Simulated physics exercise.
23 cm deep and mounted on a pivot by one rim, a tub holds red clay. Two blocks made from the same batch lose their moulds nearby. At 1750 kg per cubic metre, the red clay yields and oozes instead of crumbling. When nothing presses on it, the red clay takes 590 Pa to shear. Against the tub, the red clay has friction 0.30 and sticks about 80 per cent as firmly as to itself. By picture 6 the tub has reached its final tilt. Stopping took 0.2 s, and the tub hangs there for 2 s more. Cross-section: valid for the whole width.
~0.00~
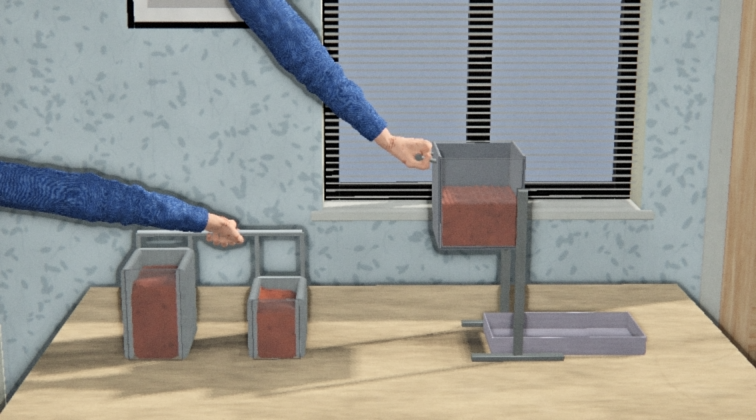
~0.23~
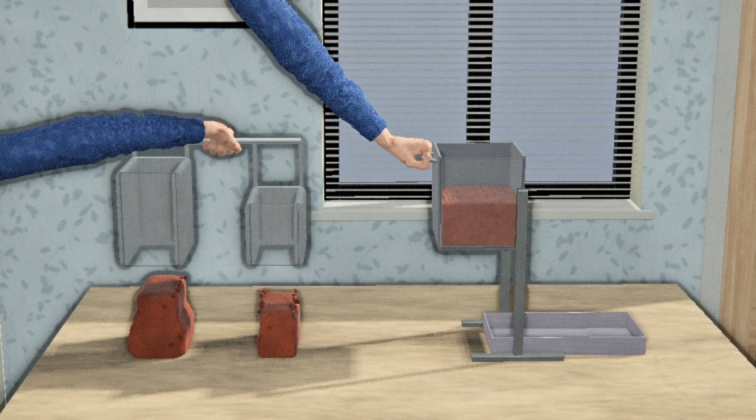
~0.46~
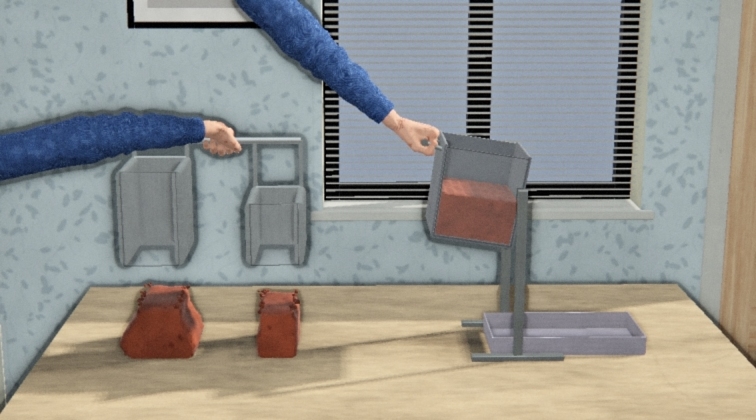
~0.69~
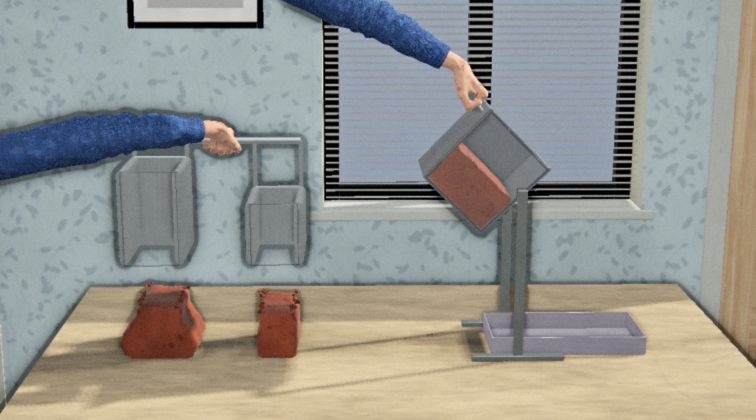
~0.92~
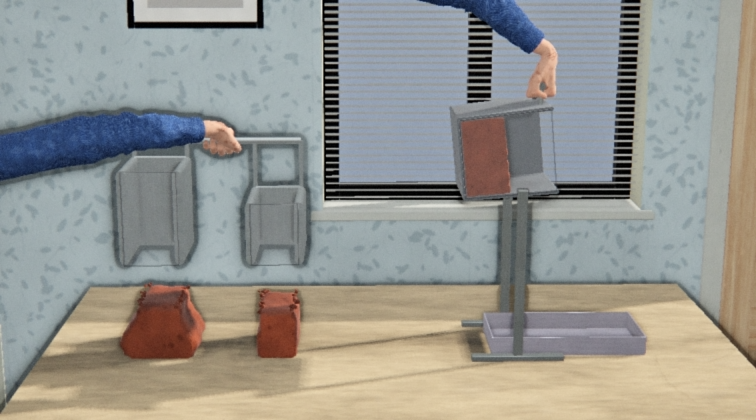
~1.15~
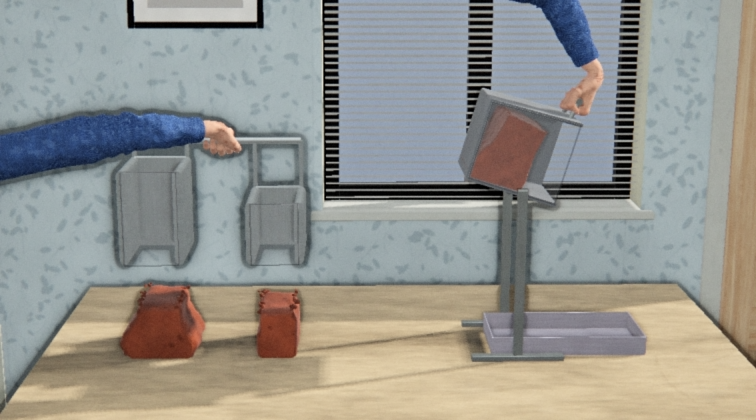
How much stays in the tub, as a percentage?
47 %.
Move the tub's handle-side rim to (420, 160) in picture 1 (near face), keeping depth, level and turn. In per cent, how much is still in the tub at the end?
The tub would end up holding some 40 % of it.
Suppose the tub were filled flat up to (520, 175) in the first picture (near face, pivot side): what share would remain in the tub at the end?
In that case some 40 per cent.
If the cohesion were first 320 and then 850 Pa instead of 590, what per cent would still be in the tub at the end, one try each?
First try roughly 45 per cent, second try roughly 55 per cent.
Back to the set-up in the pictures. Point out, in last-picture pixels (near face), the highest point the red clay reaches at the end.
Roughly at pixel (505, 156).
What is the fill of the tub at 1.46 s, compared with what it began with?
I'd say close to 55 %.
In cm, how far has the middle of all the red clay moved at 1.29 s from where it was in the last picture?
Something like 7 cm, I'd say.
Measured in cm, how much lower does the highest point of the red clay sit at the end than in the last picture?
Roughly 10 cm.
After 1.29 s, the tub is at 106 degrees and holds 99 %.
After 1.46 s, the tub is at 106 degrees and holds 57 %.
After 1.63 s, the tub is at 106 degrees and holds 47 %.
After 1.80 s, the tub is at 106 degrees and holds 47 %.
After 3.15 s, at the end, the tub is at 106 degrees and holds 47 %.
